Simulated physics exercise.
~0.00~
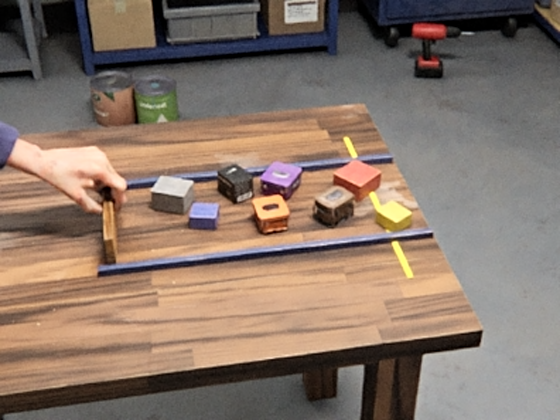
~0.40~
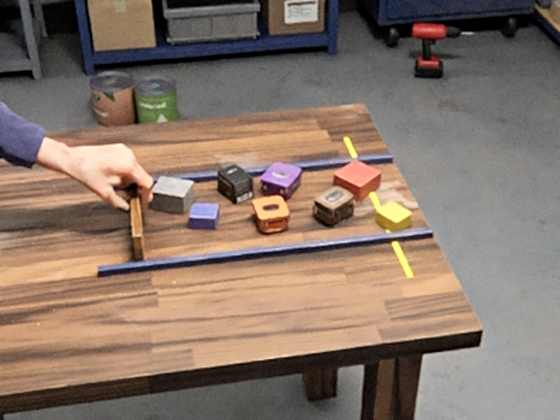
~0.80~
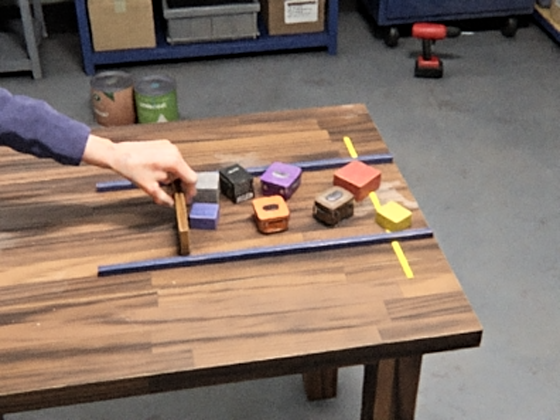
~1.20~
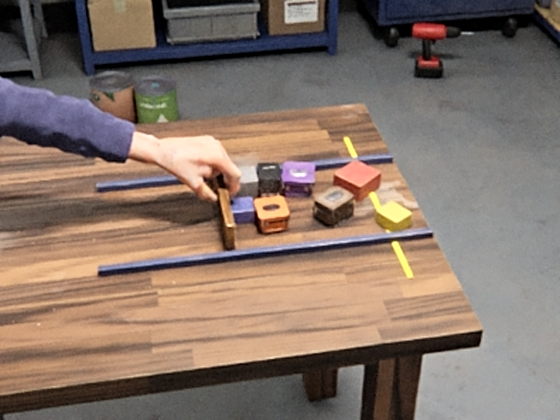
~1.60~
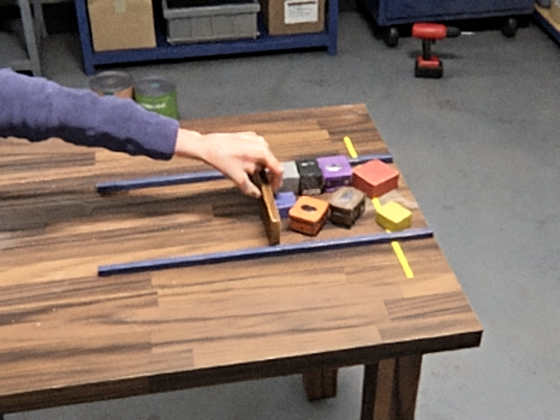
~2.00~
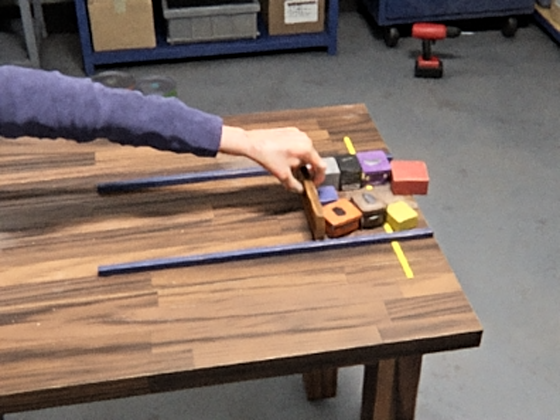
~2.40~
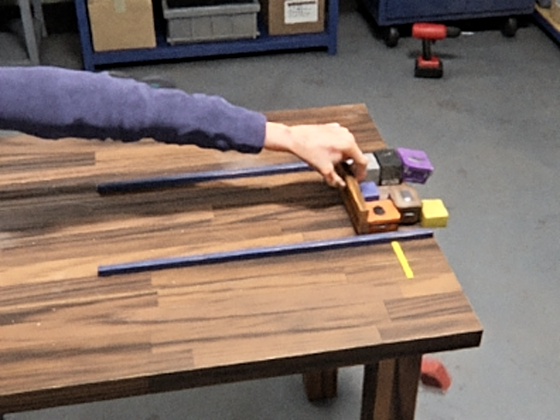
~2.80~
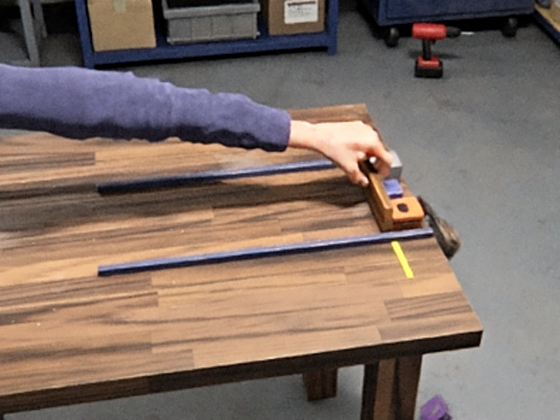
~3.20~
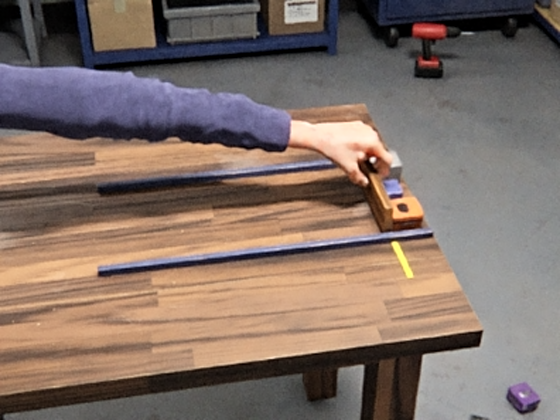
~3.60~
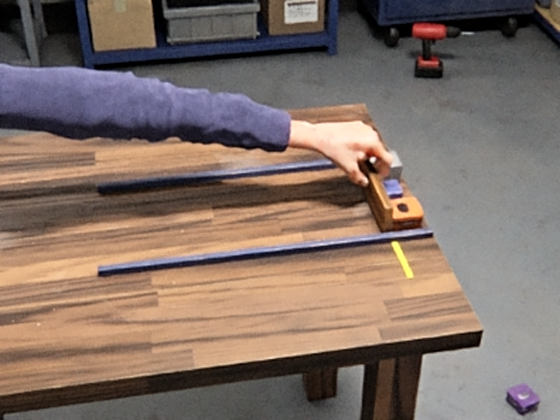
A hand slides a small upright wooden board to the right between two blue rails on a wooden table, toward scattered blocks and little boxes. The board gathers the gray and blue blocks first, then presses them into the black, purple and orange boxes. Soon the brown case, red block and yellow block are shoved along too, crossing the yellow tape at the table's edge. The red block drops off first, and the yellow, purple, black and brown pieces follow. The board halts near the edge, with the gray, blue and orange pieces still on the table and a purple box on the floor.
